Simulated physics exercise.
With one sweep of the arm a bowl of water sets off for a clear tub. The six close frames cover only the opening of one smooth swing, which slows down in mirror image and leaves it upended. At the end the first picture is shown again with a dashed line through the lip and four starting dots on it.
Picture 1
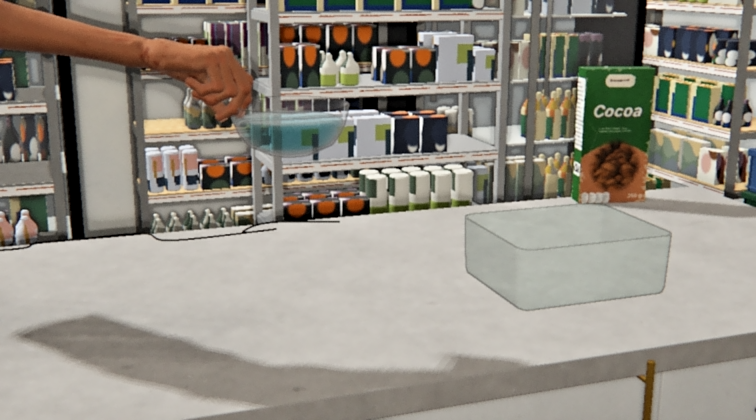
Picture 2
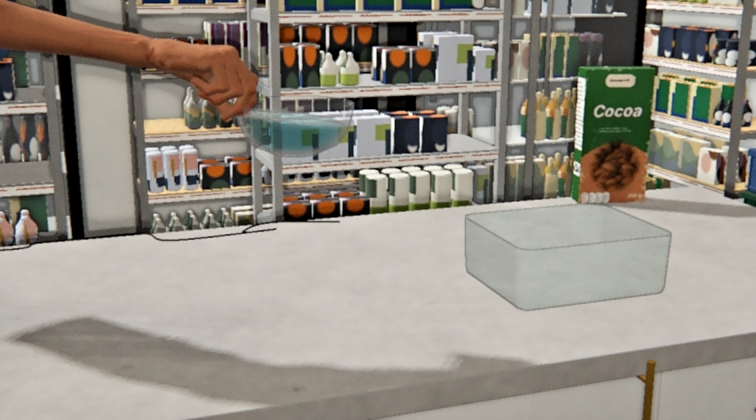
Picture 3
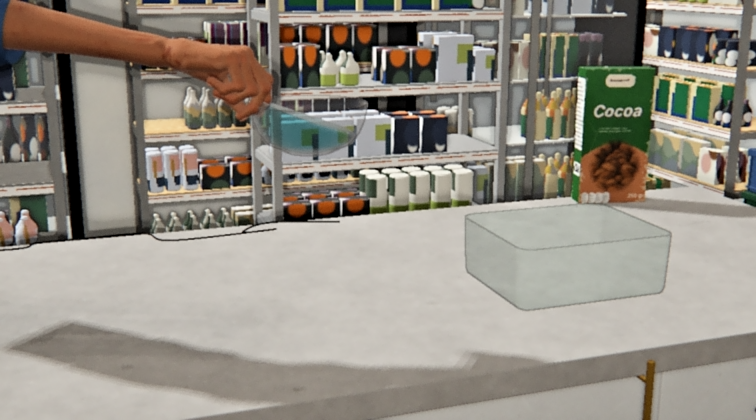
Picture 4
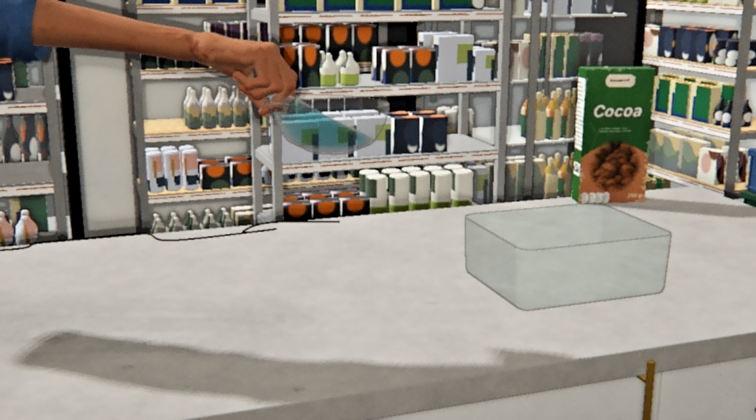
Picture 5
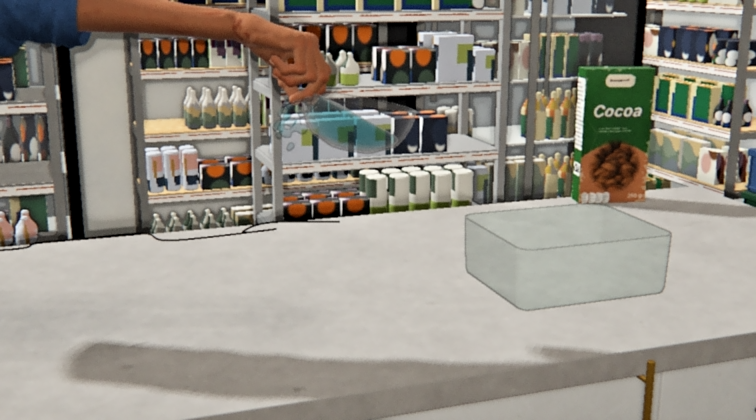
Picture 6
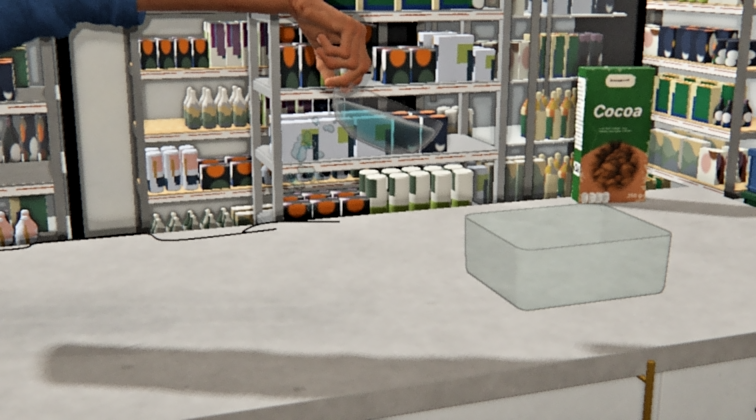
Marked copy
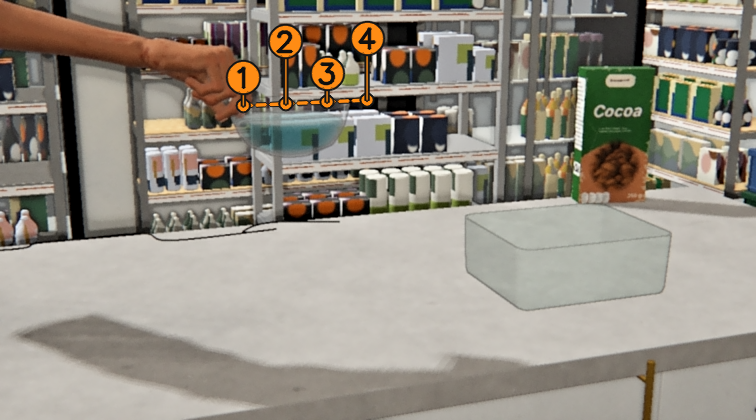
The footage shows a hand holding a clear bowl of bluish water above a pale counter, with a clear tub and a cocoa box at right; the arm moves the bowl rightward, and the bowl gradually tilts.
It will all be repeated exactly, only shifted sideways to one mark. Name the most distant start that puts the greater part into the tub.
Dot 2 just does it.
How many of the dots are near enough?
Three of the four.
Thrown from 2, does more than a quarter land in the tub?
Yes, clearly.
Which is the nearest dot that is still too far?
1.
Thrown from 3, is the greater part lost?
No, that is safe.
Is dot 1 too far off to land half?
Yes, it does.
On the marked copy, 1 at (243, 105); 2 at (285, 103); 3 at (327, 101); 4 at (367, 100).
With 1, about 28 % lands in the tub, 67 % falls short and 6 % goes beside or beyond.
With 2, about 62 % lands in the tub, 27 % falls short and 11 % goes beside or beyond.
With 3, about 69 % lands in the tub, 14 % falls short and 17 % goes beside or beyond.
With 4, about 79 % lands in the tub, 15 % falls short and 6 % goes beside or beyond.
